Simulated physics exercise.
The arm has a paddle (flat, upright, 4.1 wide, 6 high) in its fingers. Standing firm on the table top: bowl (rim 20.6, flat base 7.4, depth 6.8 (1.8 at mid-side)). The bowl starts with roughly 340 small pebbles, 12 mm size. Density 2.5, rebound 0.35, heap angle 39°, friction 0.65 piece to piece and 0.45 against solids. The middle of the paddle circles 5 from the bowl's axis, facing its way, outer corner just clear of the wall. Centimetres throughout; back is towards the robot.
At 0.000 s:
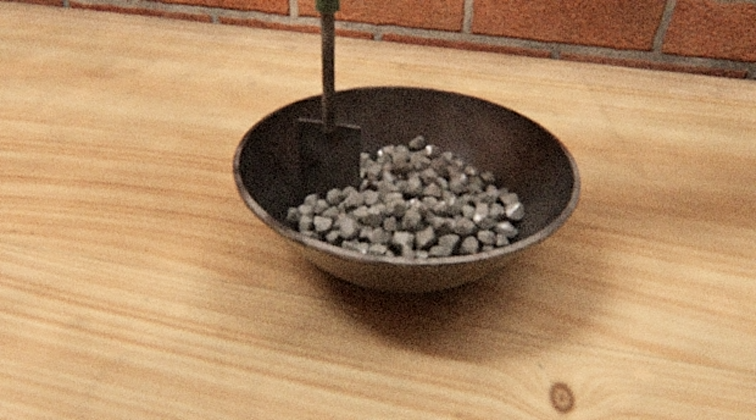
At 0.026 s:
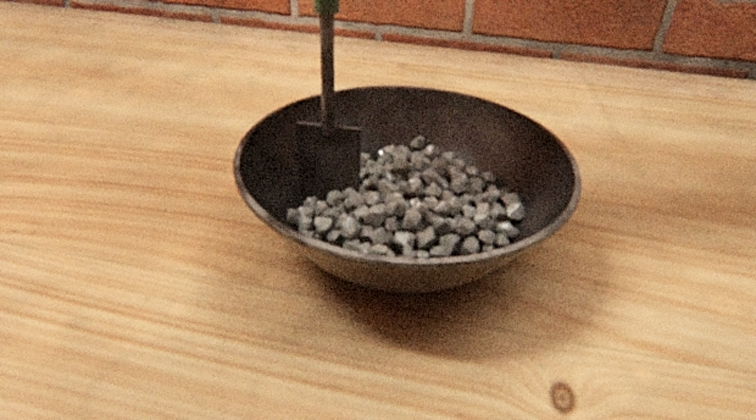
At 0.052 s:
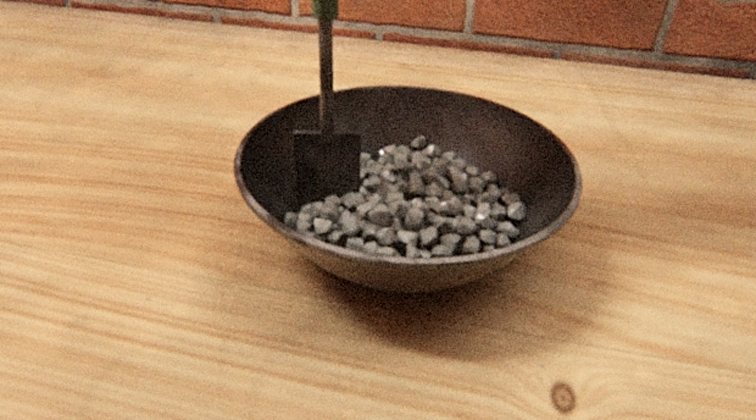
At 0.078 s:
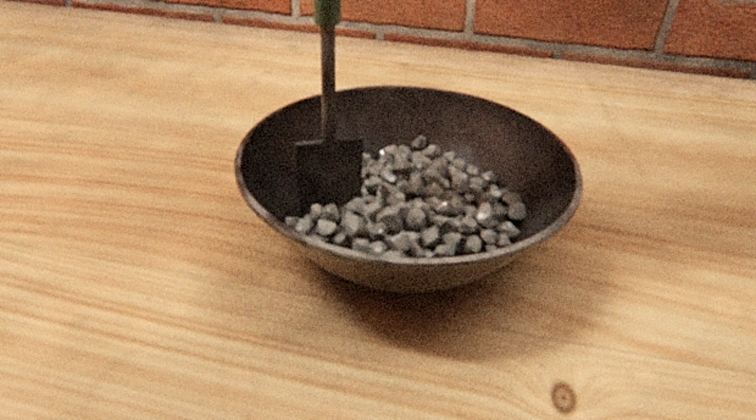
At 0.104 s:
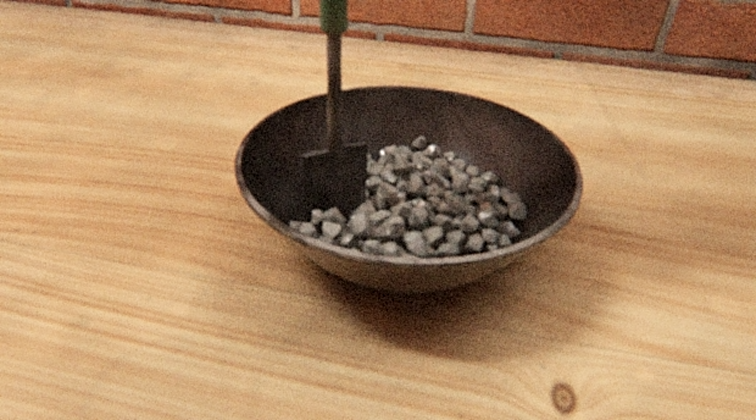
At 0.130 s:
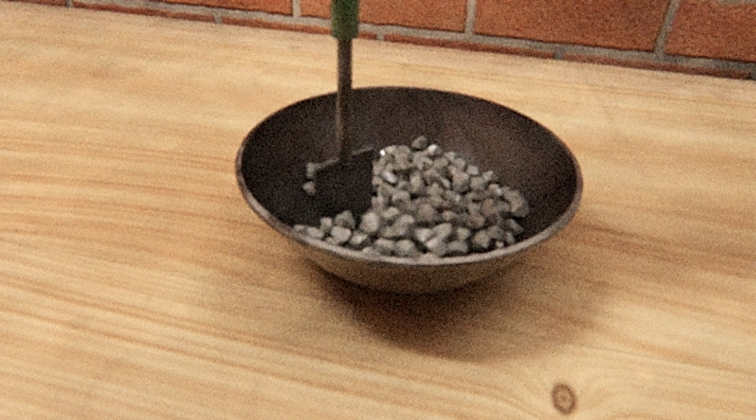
A small dark paddle with a green handle, dipping from above into the left side of a bowl, sinks a little, then turns and edges right, nudging the grey pebbles beside it. The wide, dark bowl holds a loose heap of them and stays put on a pale wooden table top. A red brick wall runs behind, all seen from slightly above by a still camera.
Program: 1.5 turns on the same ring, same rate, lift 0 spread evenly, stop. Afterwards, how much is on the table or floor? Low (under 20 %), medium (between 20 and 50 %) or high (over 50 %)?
Share on the table or floor: Low (under 20 %).
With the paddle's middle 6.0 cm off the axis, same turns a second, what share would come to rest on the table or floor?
Then about 15 per cent.
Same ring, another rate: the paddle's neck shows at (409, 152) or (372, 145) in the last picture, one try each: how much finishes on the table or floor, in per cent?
About 40 and 20 per cent.
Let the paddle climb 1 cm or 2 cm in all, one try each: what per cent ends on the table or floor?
About 5 and 5 per cent.
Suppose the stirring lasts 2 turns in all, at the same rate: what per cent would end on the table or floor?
Then about 15 per cent.
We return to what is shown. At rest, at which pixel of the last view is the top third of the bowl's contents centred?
Around (482, 176).
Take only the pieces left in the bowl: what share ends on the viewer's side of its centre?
Roughly 40 per cent.
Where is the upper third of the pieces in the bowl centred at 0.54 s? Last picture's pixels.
At about (420, 129).
After 0.54 s, 243° round, highest piece 8 above the table; 337 in the bowl, 2 on the table or floor, 3 in flight or on the tool.
After 0.95 s, 75° round, highest piece 9 above the table; 319 in the bowl, 18 on the table or floor, 5 in flight or on the tool.
After 1.35 s, 180° round, highest piece 8 above the table; 301 in the bowl, 41 on the table or floor.
After 2.05 s, 180° round, highest piece 8 above the table; 301 in the bowl, 41 on the table or floor.
At rest, 301 in the bowl, 41 on the table or floor. That is 12 % on the table or floor.
